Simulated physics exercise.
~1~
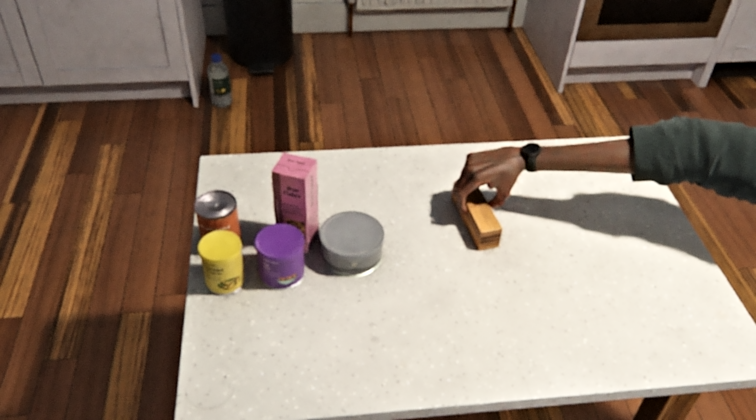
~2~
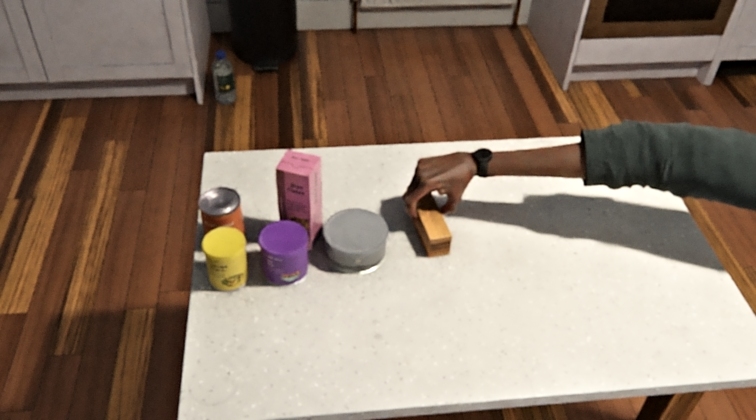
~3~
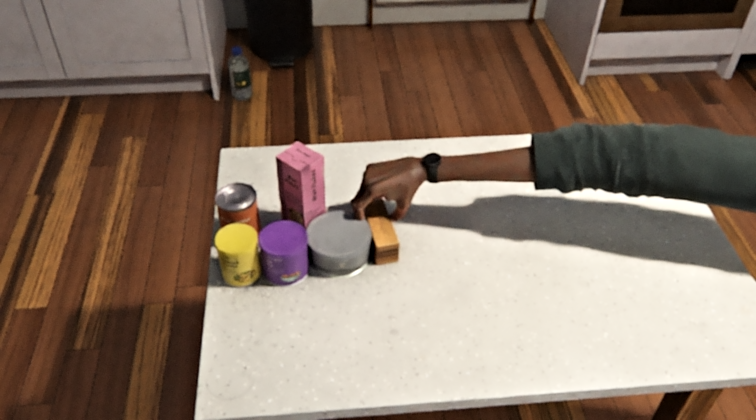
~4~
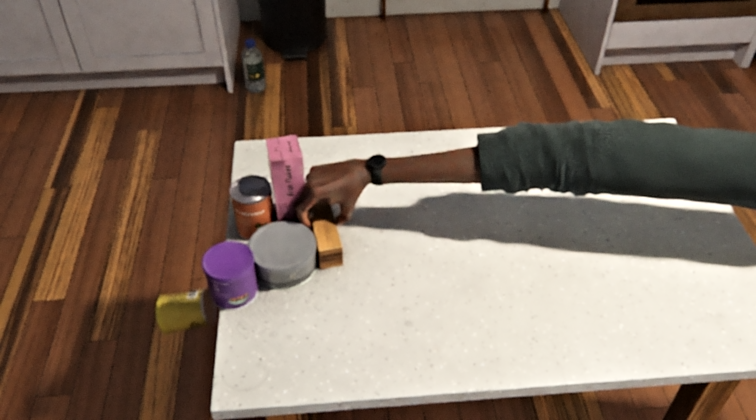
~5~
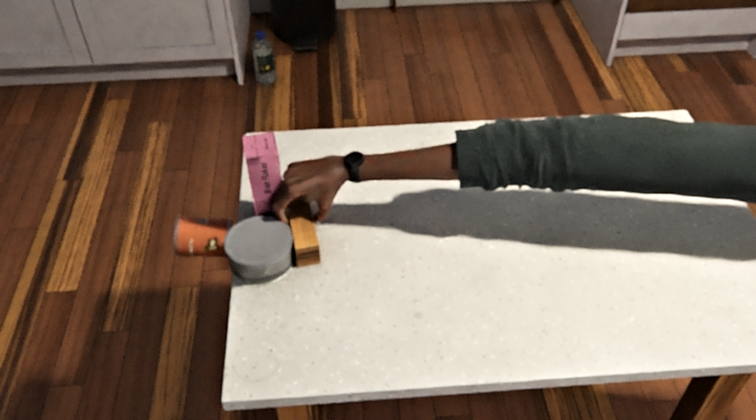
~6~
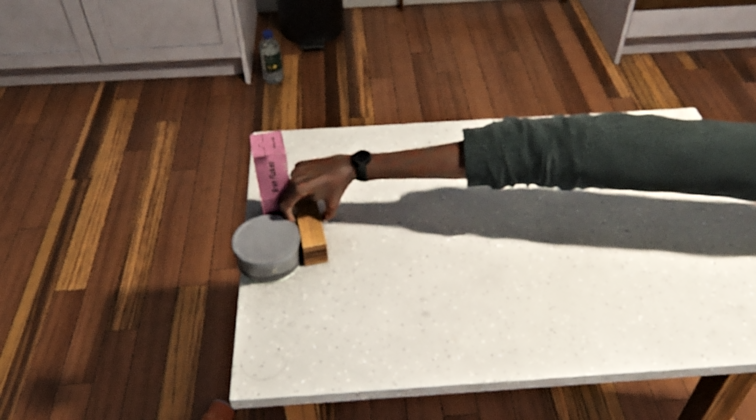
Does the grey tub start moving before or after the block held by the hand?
The grey tub starts moving after the block. The hand is already sliding the block left while the tub is still standing in its place.
